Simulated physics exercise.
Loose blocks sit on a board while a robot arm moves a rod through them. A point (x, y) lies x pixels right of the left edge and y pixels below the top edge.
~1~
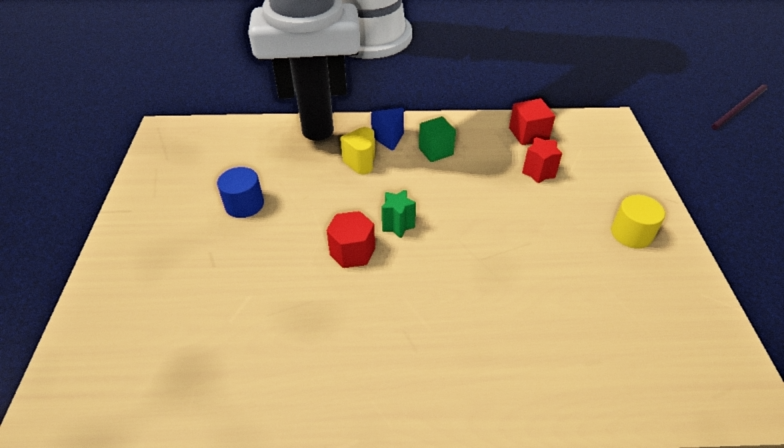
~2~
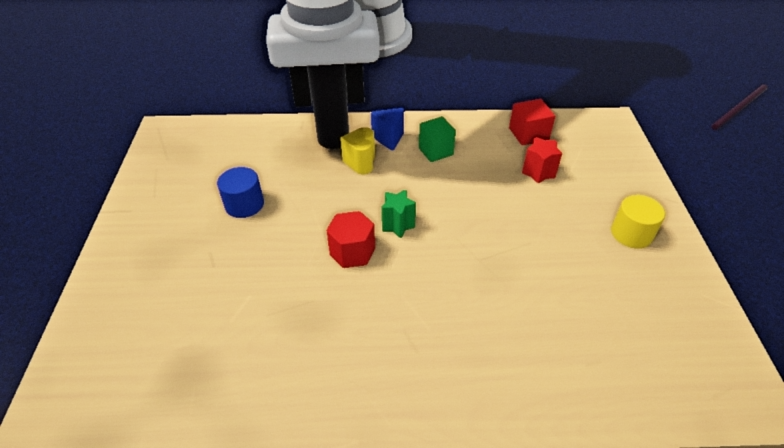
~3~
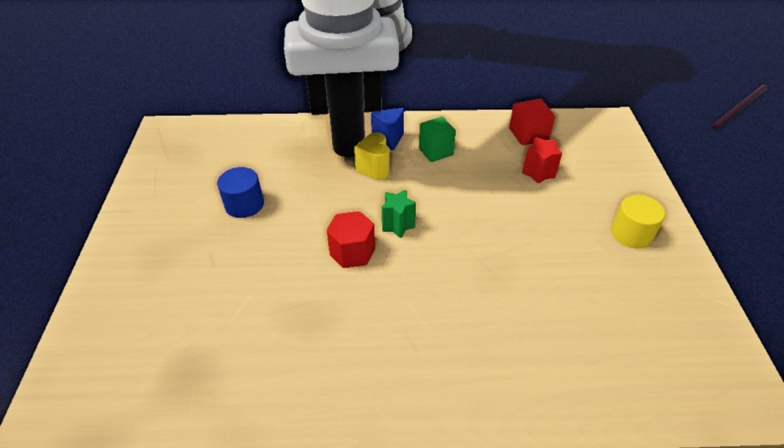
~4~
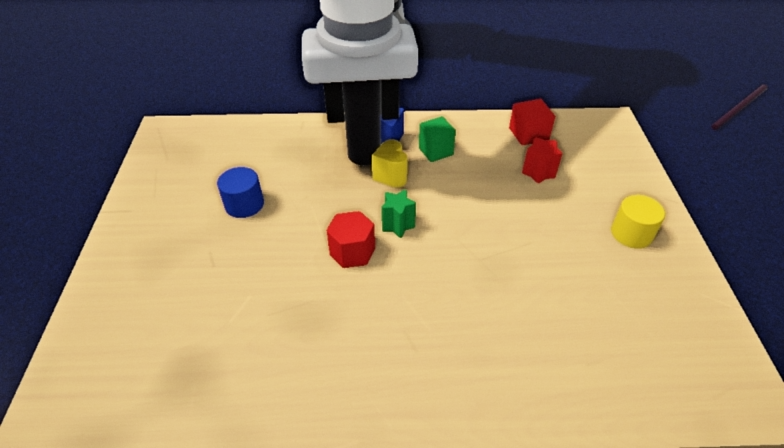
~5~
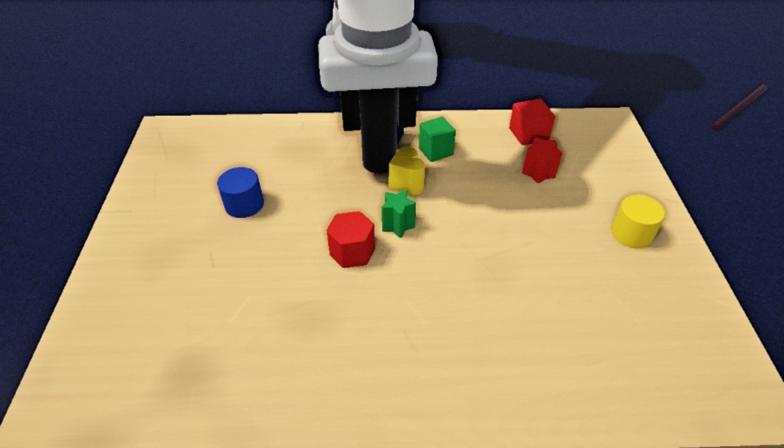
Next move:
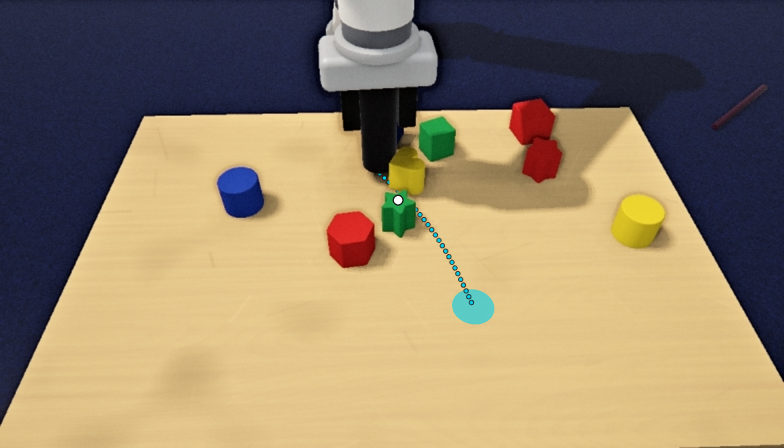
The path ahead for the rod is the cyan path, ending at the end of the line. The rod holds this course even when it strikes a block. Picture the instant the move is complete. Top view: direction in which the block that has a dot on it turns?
With the clock.
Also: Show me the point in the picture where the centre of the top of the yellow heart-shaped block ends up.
It is at (448, 175).
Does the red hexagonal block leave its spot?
No, that is not how it ends up.
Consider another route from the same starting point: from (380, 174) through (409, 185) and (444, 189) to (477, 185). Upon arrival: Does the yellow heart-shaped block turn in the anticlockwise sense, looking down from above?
Answer: No.
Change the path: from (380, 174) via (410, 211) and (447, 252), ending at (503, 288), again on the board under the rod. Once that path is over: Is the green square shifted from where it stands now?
No
The line goes from (380, 174) over (431, 229) to (473, 306); the dot is on the green star block.
What follows on the original path. One third of the way, rod at (415, 198); green star block at (399, 205), turned 25° clockwise; yellow heart-shaped block at (446, 175), turned 45° anticlockwise.
Two thirds of the way, rod at (448, 242); green star block at (403, 213), turned 85° clockwise; yellow heart-shaped block at (448, 175), turned 50° anticlockwise.
At the end, rod at (475, 296); red hexagonal block unmoved; blue triangular block unmoved; green star block at (403, 213), turned 85° clockwise; yellow heart-shaped block at (448, 175), turned 50° anticlockwise.
